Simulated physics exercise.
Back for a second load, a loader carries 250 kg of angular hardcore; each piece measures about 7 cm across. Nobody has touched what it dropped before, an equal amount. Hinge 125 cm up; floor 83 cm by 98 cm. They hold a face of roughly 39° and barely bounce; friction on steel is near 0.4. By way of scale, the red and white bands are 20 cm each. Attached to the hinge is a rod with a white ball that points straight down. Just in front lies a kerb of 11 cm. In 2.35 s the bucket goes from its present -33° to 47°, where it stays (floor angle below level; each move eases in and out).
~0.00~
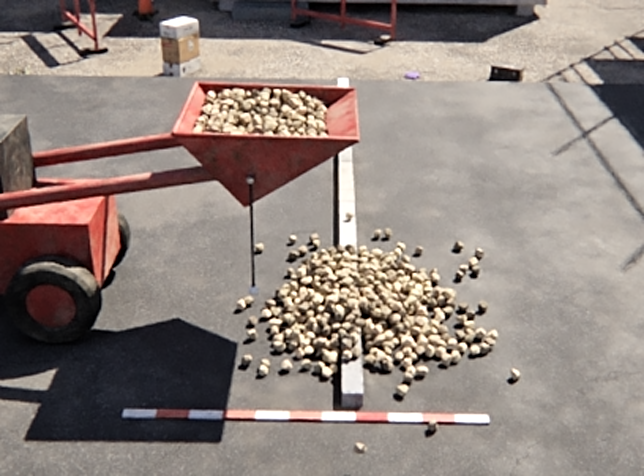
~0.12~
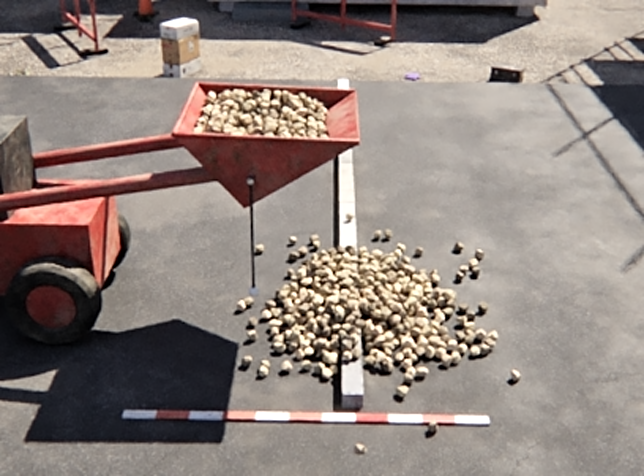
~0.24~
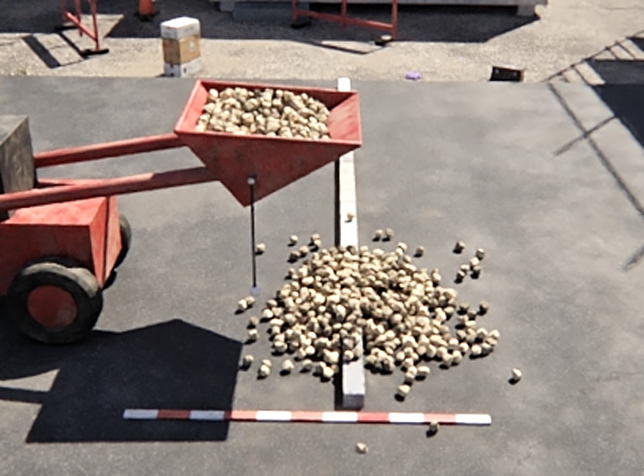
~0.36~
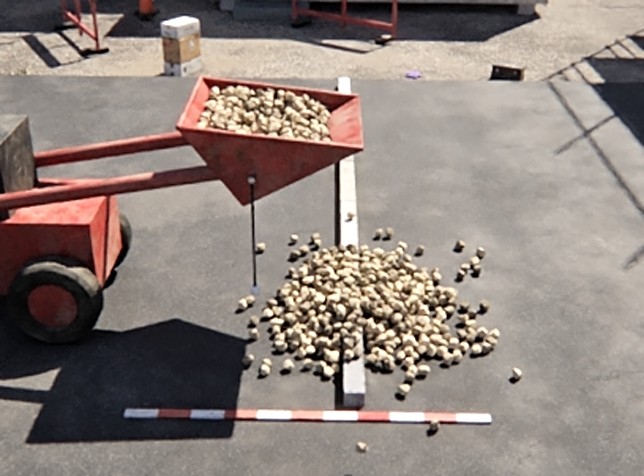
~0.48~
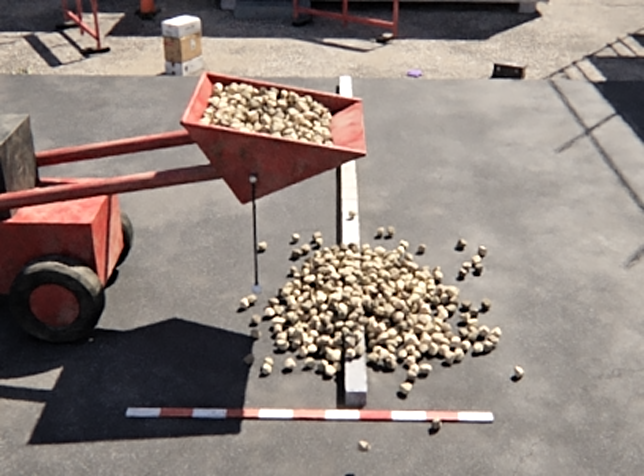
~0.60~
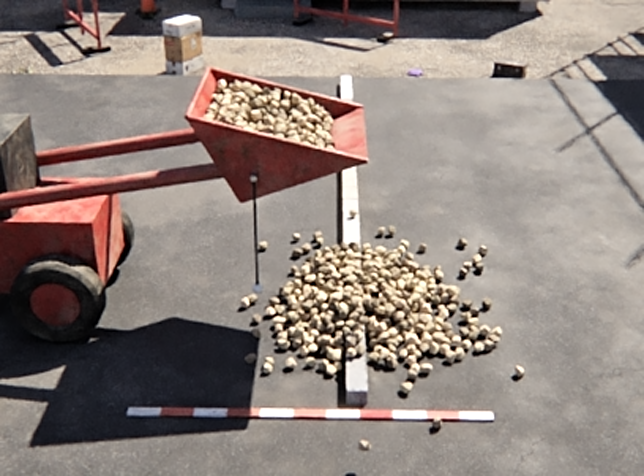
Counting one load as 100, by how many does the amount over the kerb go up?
By about 62 out of 100.
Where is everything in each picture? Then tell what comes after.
The first picture shows lip at (359, 140), floor tilted -33°, highest stones at (246, 100). The earlier load is highest near (344, 290), 22 cm above ground level, 47 % on this side of the kerb, 53 % over the kerb.
In the second picture, the bucket is at -32°, its lip at (359, 142); the top of the load is at (239, 101); the stones move at 0.0 m/s on average.
In the third picture, the bucket is at -31°, its lip at (361, 145); the top of the load is at (241, 100); the stones move at 0.1 m/s on average.
The fourth picture shows lip at (363, 149), floor tilted -28°, highest stones at (233, 97); the stones move at 0.1 m/s on average.
In the fifth picture, the bucket is at -24°, its lip at (366, 154); the top of the load is at (227, 95); the stones move at 0.1 m/s on average.
In the sixth picture, the bucket is at -20°, its lip at (367, 161); the top of the load is at (228, 94); the stones move at 0.1 m/s on average.
After 1.8 s the floor is at 34°; in per cent of one load, 96 in the bucket, 51 on this side of the kerb, 53 over the kerb; the foremost stones are at (486, 292).
After 2.5 s the floor is at 47°; in per cent of one load, 3 in the bucket, 95 on this side of the kerb, 102 over the kerb; the foremost stones are at (486, 292).
After 2.8 s the floor is at 47°; in per cent of one load, 0 in the bucket, 85 on this side of the kerb, 115 over the kerb; the foremost stones are at (494, 305).
After 5.3 s the floor is at 47°; in per cent of one load, 0 in the bucket, 85 on this side of the kerb, 115 over the kerb; the foremost stones are at (495, 305). Net gain over the kerb, 62.
